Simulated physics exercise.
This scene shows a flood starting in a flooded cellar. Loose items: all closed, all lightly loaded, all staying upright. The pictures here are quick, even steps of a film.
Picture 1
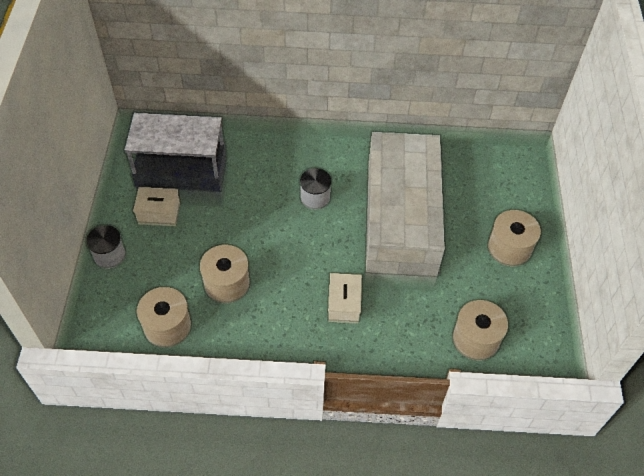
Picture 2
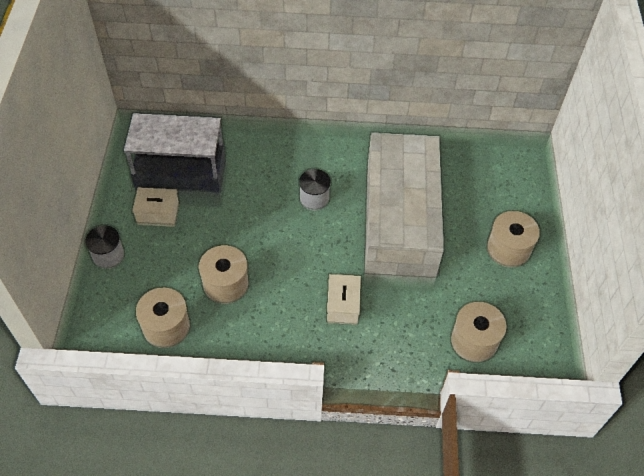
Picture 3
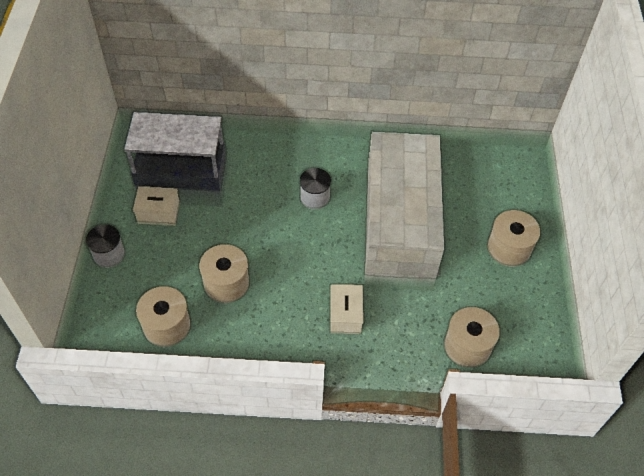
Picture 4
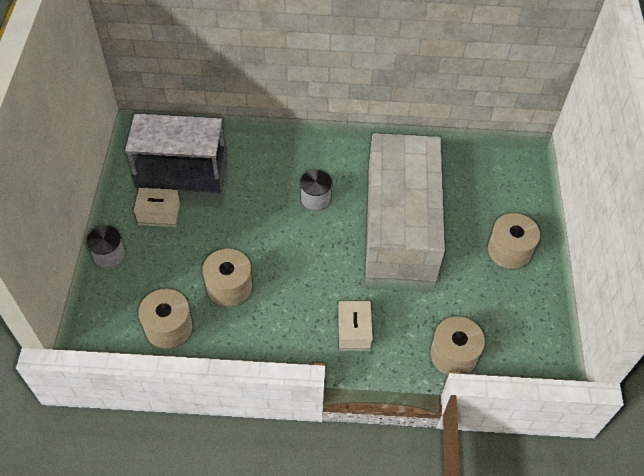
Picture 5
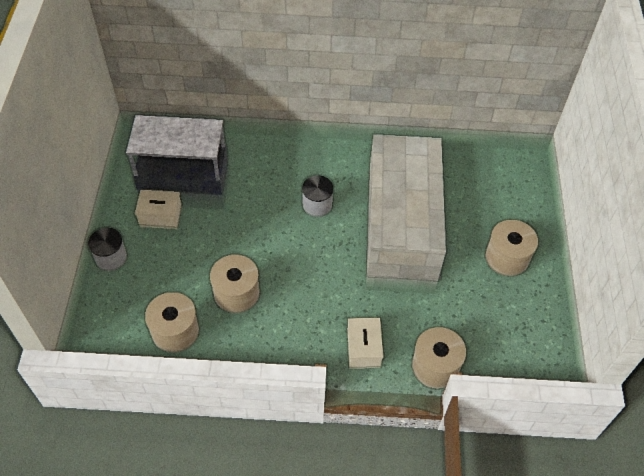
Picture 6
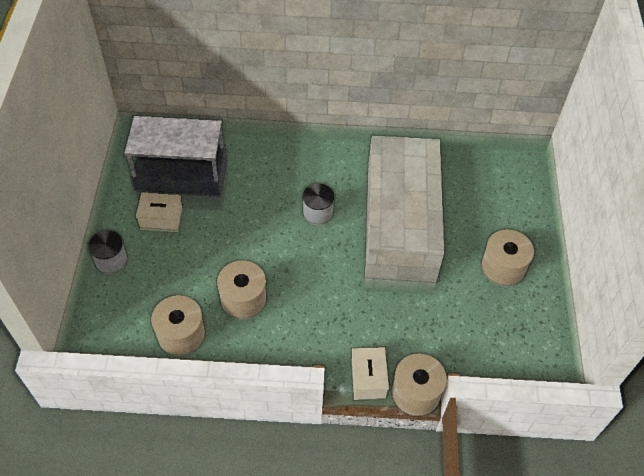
In the video, a brown barrier at the front opening of a walled room swings outward, then a round tan tub drifts left and forward to the gap while a box-shaped tote moves toward it and other containers shift slightly.
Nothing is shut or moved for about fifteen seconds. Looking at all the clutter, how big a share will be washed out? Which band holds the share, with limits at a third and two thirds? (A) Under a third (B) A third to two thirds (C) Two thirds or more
C.
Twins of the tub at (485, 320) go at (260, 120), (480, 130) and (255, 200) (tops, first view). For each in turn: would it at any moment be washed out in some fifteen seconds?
Result list, first to last: Does not leave, does not leave, leaves.
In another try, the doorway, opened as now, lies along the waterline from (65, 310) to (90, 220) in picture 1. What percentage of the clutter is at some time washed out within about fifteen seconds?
Close to 80 %.
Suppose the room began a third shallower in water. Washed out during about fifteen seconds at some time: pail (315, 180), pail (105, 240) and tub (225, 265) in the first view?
One after the other: Swept away, remains, swept away.
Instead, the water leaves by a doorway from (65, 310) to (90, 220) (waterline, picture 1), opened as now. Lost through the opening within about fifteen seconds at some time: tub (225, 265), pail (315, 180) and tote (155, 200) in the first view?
Outcome by item: Exited / exited / exited.
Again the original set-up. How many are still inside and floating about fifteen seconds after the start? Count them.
2 in total.
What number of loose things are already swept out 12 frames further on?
Total: 3.
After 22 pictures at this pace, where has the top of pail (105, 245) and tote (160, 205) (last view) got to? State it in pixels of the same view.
Approximately (141, 275) for the first and (209, 229) for the second.
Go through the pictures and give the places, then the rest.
The first picture shows a tub at (483, 322) floats; a tote at (345, 292), afloat; 0 of 8 have shifted.
The second picture shows a tub at (481, 324), afloat; a tote at (344, 293), afloat; 0 of 8 have shifted.
The third picture shows a tub at (474, 329) floats, close to its start; a tote at (347, 303) floats, close to its start; 2 of 8 have shifted.
The fourth picture shows a tub at (460, 339), afloat, close to its start; a tote at (355, 320) floats, close to its start; 2 of 8 have shifted.
The fifth picture shows a tub at (441, 350) floats, a stride from its start; a tote at (365, 337) floats, a stride from its start; 5 of 8 have shifted.
The sixth picture shows a tub at (421, 377) floats, a stride from its start; a tote at (370, 368), afloat, a stride from its start; 6 of 8 have shifted.
A moment on, 2 of 8 are out; 6 afloat.
Next, 3 of 8 are out; 5 afloat.
Later, 6 of 8 are out; 2 afloat.
In the end, 6 of 8 are out; 2 afloat.
